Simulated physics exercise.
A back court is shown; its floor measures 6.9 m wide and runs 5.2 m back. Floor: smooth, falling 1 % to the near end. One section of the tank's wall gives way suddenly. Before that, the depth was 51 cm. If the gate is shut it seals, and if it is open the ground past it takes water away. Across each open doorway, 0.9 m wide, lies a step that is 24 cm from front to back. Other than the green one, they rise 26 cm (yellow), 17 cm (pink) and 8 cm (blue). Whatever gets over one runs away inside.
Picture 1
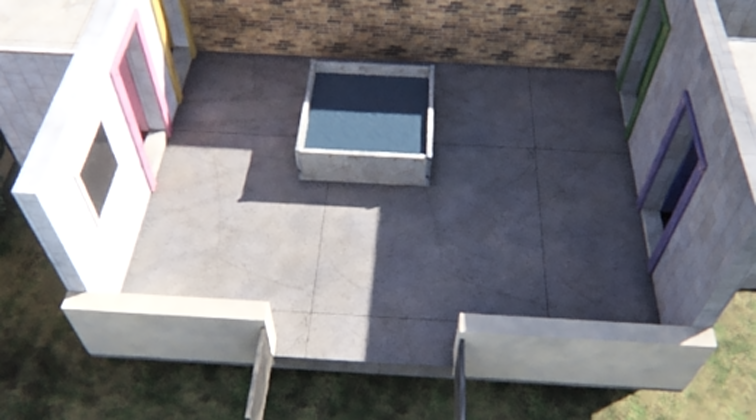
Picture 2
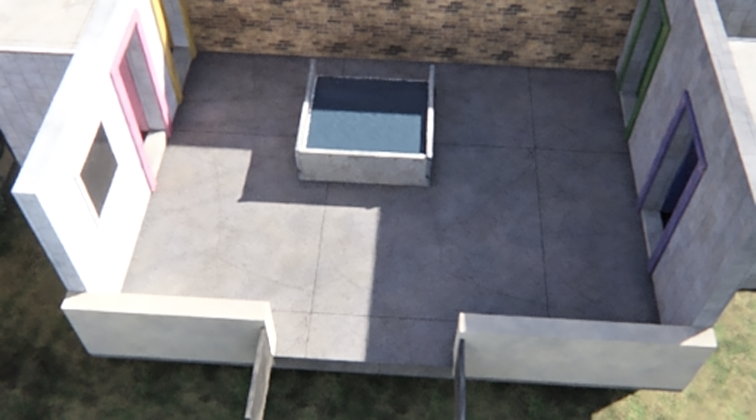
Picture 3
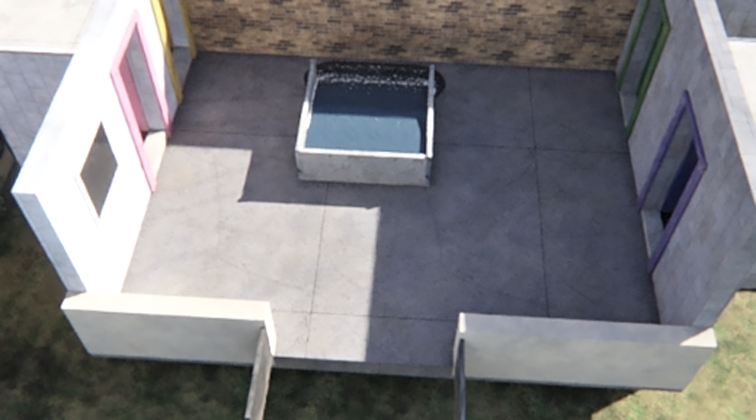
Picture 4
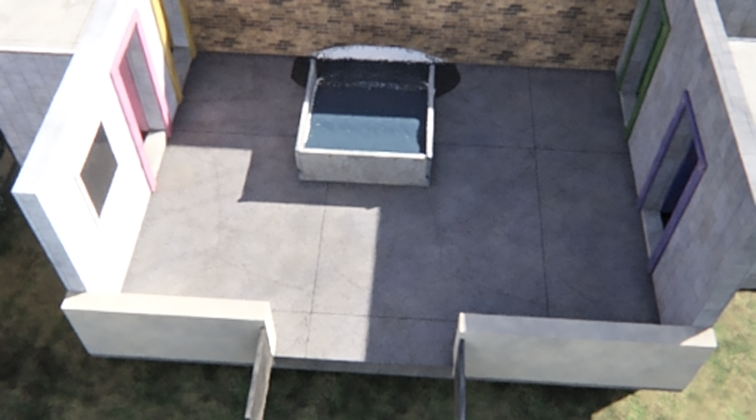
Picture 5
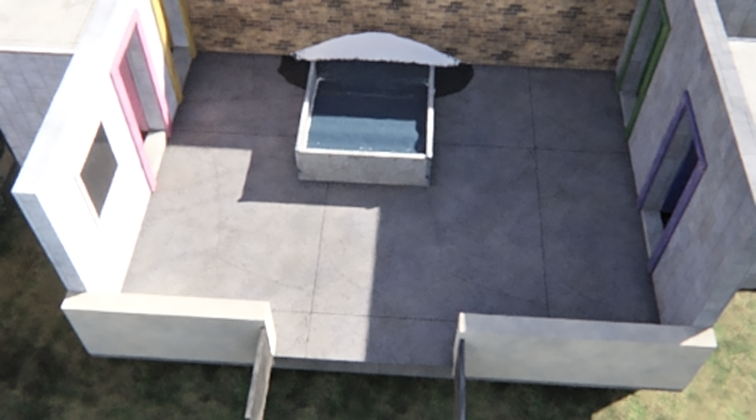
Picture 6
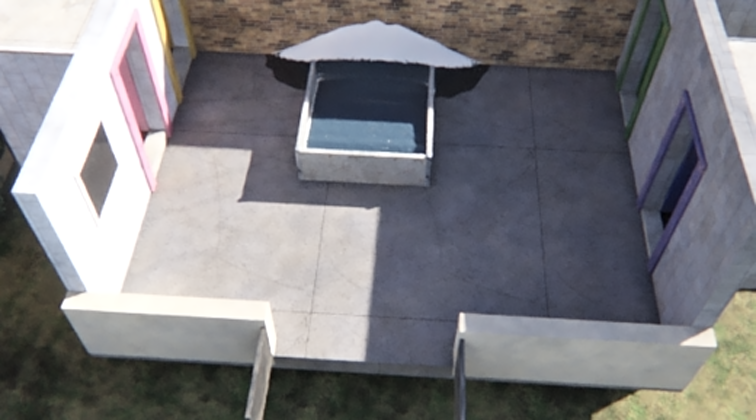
Water bursting from the far side of a raised tank in a walled courtyard, spreading outward in a widening pale sheet.
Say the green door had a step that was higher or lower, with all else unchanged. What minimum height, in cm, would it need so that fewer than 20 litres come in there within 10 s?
About 13 cm.
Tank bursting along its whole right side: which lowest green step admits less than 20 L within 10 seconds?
You'd want it roughly 19 centimetres tall.
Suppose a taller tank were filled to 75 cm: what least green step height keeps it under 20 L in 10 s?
Some 21 cm.
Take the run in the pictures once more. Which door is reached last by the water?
The blue one.
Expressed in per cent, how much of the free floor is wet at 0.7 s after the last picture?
I'd estimate about 15 percent.
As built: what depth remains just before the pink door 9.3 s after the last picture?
The depth there is around 3.0 cm.
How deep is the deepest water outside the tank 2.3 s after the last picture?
About 21 cm at most.
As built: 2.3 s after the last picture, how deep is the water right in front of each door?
Door by door, in centimetres - green 16, yellow 20, pink 8, blue 2.
Then, 0.7 s after the last picture water covers 15 % of the floor, deepest (36 cm) near (369, 65); it has not reached the green door.
Then, 2.3 s after the last picture water covers 35 % of the floor, deepest (21 cm) near (189, 71); 16 cm at the green door, 48 litres in over its 5 cm step.
Then, 9.3 s after the last picture water covers 85 % of the floor, deepest (9 cm) near (110, 328); 4 cm at the green door, 115 litres in over its 5 cm step.
At the green door as built, the water peaked near 16 cm, 2.3 s after the last picture.
With a step of 11 cm, 34 litres would have come in within the 10 s; with 15 cm, 10 litres. So under 20 litres takes about 13 cm.
